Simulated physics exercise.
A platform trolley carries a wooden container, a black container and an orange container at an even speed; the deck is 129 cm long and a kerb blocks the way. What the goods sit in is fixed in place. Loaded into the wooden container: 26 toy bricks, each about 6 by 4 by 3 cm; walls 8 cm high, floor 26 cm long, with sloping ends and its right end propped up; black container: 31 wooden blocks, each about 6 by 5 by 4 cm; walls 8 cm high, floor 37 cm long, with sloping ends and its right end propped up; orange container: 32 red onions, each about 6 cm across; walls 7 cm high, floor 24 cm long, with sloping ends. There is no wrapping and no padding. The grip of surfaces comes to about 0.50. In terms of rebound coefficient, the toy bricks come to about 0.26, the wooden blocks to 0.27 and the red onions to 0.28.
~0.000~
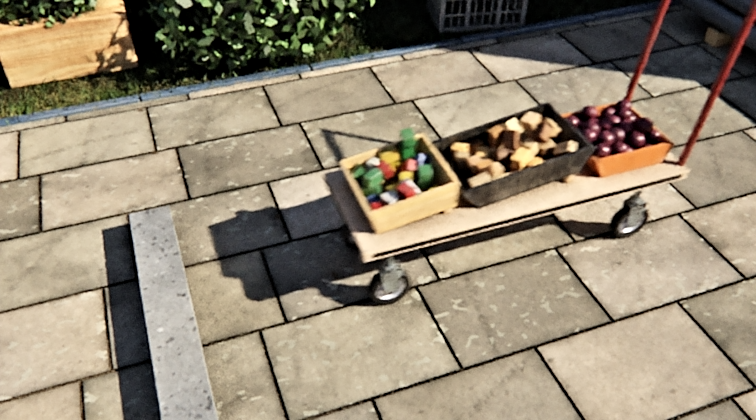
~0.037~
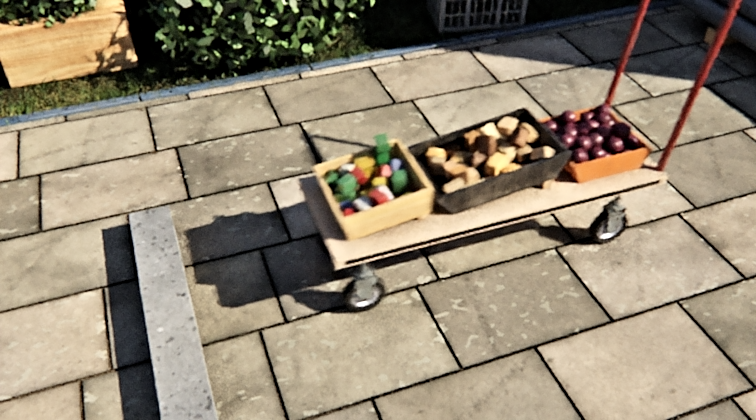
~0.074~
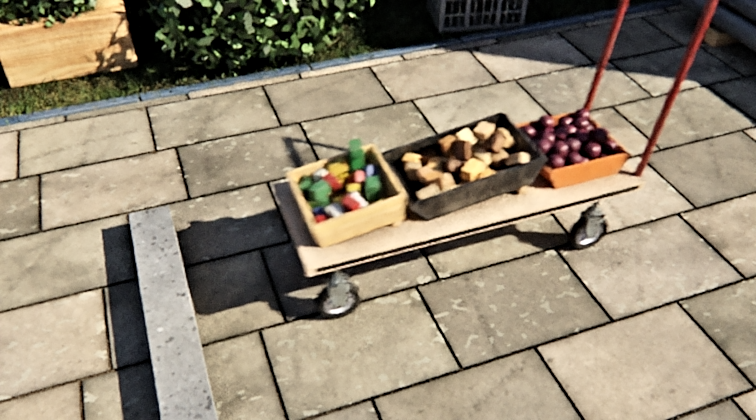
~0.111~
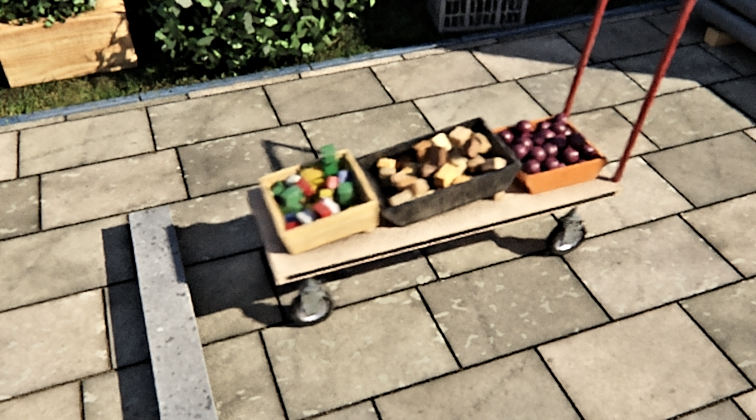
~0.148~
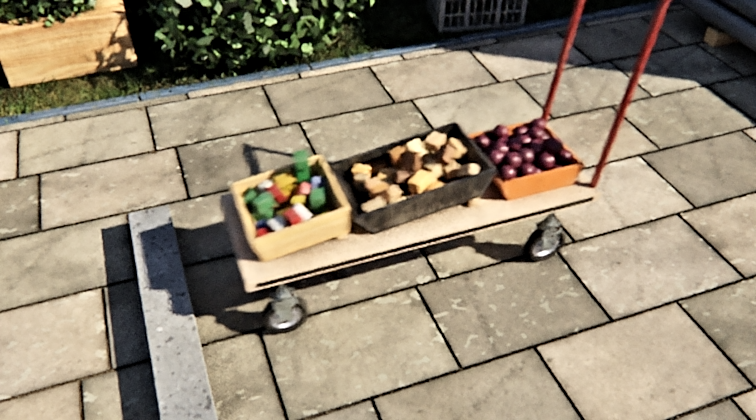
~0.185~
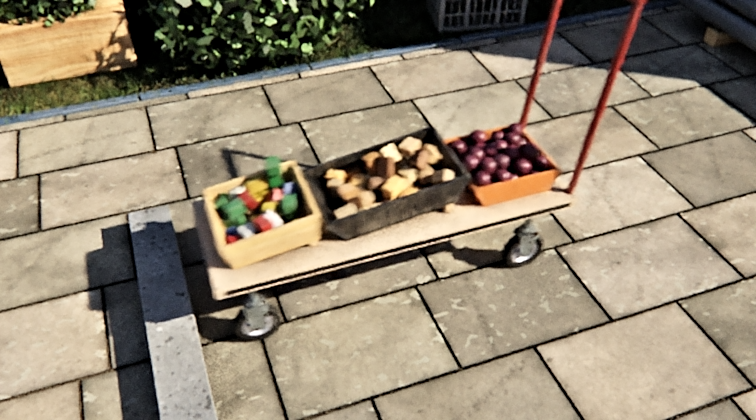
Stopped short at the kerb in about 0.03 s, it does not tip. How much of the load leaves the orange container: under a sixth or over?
What gets out climbs above a sixth.
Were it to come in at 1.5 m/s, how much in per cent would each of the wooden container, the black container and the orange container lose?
Then the wooden container sheds 0 per cent of its load, the black container 0 per cent, and the orange container 10 per cent.
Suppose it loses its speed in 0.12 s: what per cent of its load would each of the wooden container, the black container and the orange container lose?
That way you'd get wooden container at 10, black container at 10, and orange container at 20 percent.
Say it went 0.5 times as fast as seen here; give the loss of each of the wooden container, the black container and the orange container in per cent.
In that case wooden container 0, black container 0, orange container 10 per cent.
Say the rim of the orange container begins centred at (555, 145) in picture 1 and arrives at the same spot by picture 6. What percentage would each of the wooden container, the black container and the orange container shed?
That would give wooden container 0 %, black container 0 % and orange container 0 %.
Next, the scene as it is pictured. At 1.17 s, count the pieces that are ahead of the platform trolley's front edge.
Roughly 6.
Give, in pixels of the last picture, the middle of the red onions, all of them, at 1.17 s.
They're centred near (443, 177).
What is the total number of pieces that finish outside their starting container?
I'd put it near 16.
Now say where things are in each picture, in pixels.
In the first frame (we follow the rim corner now nearest the camera), orange container at (599, 160); black container at (465, 192); 60 cm still to roll; nothing out yet.
The second frame shows orange container at (576, 166); black container at (439, 198); 50 cm still to roll.
The third frame shows orange container at (553, 171); black container at (412, 204); 41 cm still to roll.
The fourth frame shows orange container at (528, 177); black container at (385, 211); 31 cm still to roll.
The fifth frame shows orange container at (504, 183); black container at (357, 218); 22 cm still to roll.
The sixth frame shows orange container at (478, 189); black container at (328, 224); 12 cm still to roll; nothing out yet.
After 0.22 s, contact.
After 0.32 s, 0 of 26 out of the wooden container, 0 of 31 out of the black container and 2 of 32 out of the orange container.
After 0.44 s, 2 of 26 out of the wooden container, 1 of 31 out of the black container and 7 of 32 out of the orange container.
After 0.67 s, 6 of 26 out of the wooden container, 2 of 31 out of the black container and 8 of 32 out of the orange container.
Outcome (at 1.17 s), 6 of 26 out of the wooden container, 2 of 31 out of the black container and 8 of 32 out of the orange container. Asked share, 8 of 32, 25 per cent.
